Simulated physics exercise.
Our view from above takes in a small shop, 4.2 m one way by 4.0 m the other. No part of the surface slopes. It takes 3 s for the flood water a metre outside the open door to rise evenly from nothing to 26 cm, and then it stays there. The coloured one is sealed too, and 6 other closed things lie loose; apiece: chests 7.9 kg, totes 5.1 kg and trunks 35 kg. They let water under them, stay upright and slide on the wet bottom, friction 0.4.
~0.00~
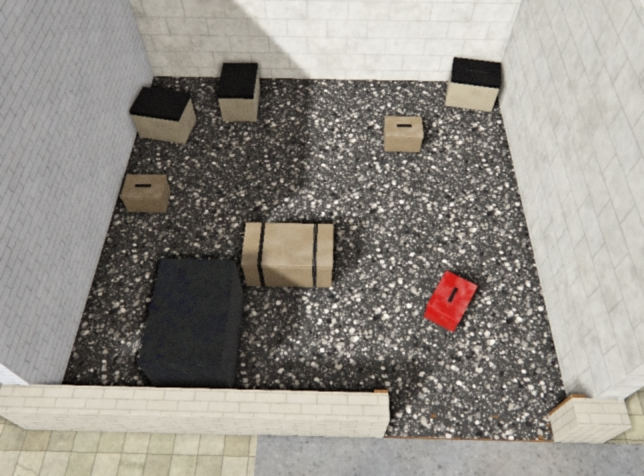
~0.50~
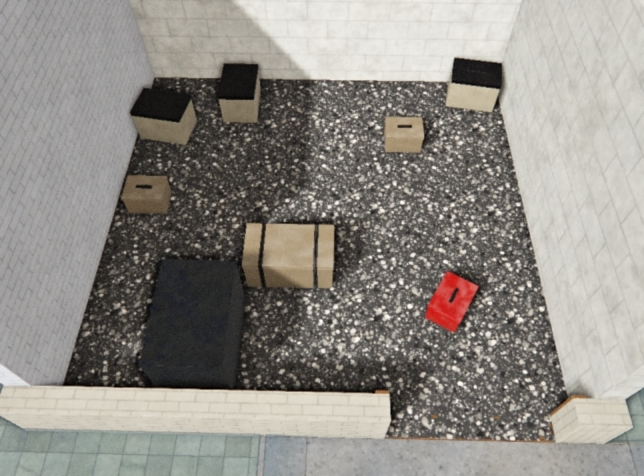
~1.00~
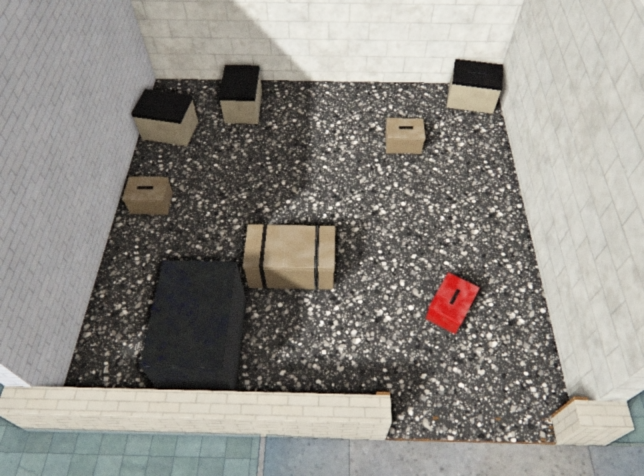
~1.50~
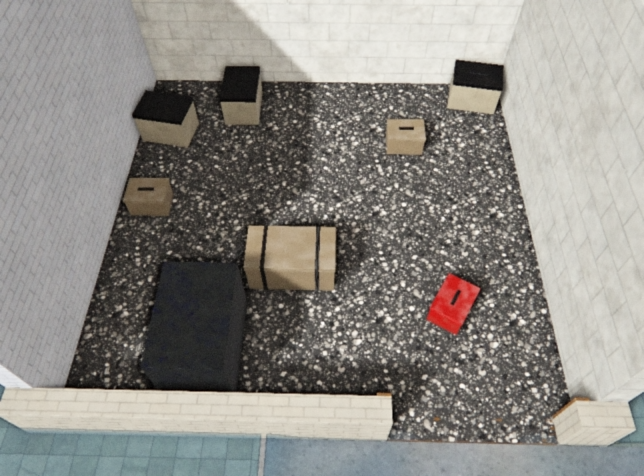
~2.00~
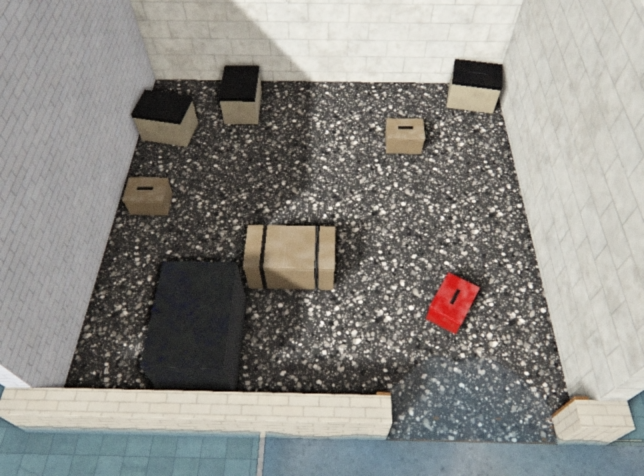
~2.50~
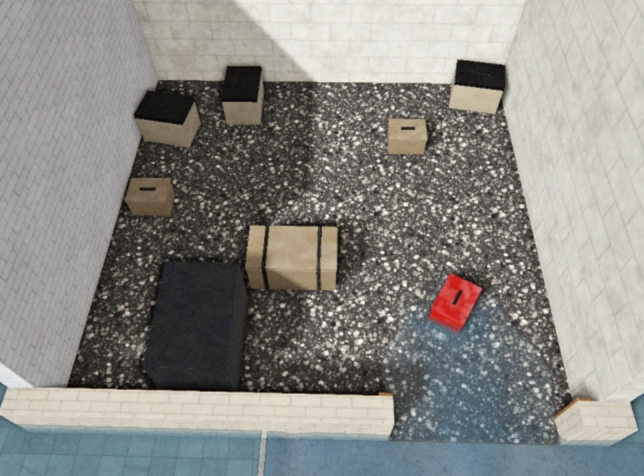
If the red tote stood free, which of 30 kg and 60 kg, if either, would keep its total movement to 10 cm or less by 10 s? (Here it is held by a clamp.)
Only 60 kg would.
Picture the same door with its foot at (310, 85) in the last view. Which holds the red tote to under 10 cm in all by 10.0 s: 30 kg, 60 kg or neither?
I'd say the lighter one will work.
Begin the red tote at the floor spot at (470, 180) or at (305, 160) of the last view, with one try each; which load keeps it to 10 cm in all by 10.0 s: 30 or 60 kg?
In that order: Only the larger holds; either load holds.
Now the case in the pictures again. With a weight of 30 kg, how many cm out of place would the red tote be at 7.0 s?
About 60 cm off its spot.
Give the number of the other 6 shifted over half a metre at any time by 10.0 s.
Result: 6.
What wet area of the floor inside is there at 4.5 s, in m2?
I'd put it close to 9.5 m2.
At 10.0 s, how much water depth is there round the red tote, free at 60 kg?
Something like 11 centimetres.
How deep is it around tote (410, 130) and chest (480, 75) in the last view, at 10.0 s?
About 16 and 13 cm.
After 3.5 s the red tote would be 7 cm from its start with 30 kg and 0 cm from its start with 60 kg; 10 cm of water round it then.
After 4.5 s the red tote would be 39 cm from its start with 30 kg and 0 cm from its start with 60 kg; 10 cm of water round it then.
After 7.0 s the red tote would be 69 cm from its start with 30 kg and 0 cm from its start with 60 kg; 11 cm of water round it then.
After 10.0 s the red tote would be 86 cm from its start with 30 kg and 0 cm from its start with 60 kg; 11 cm of water round it then.
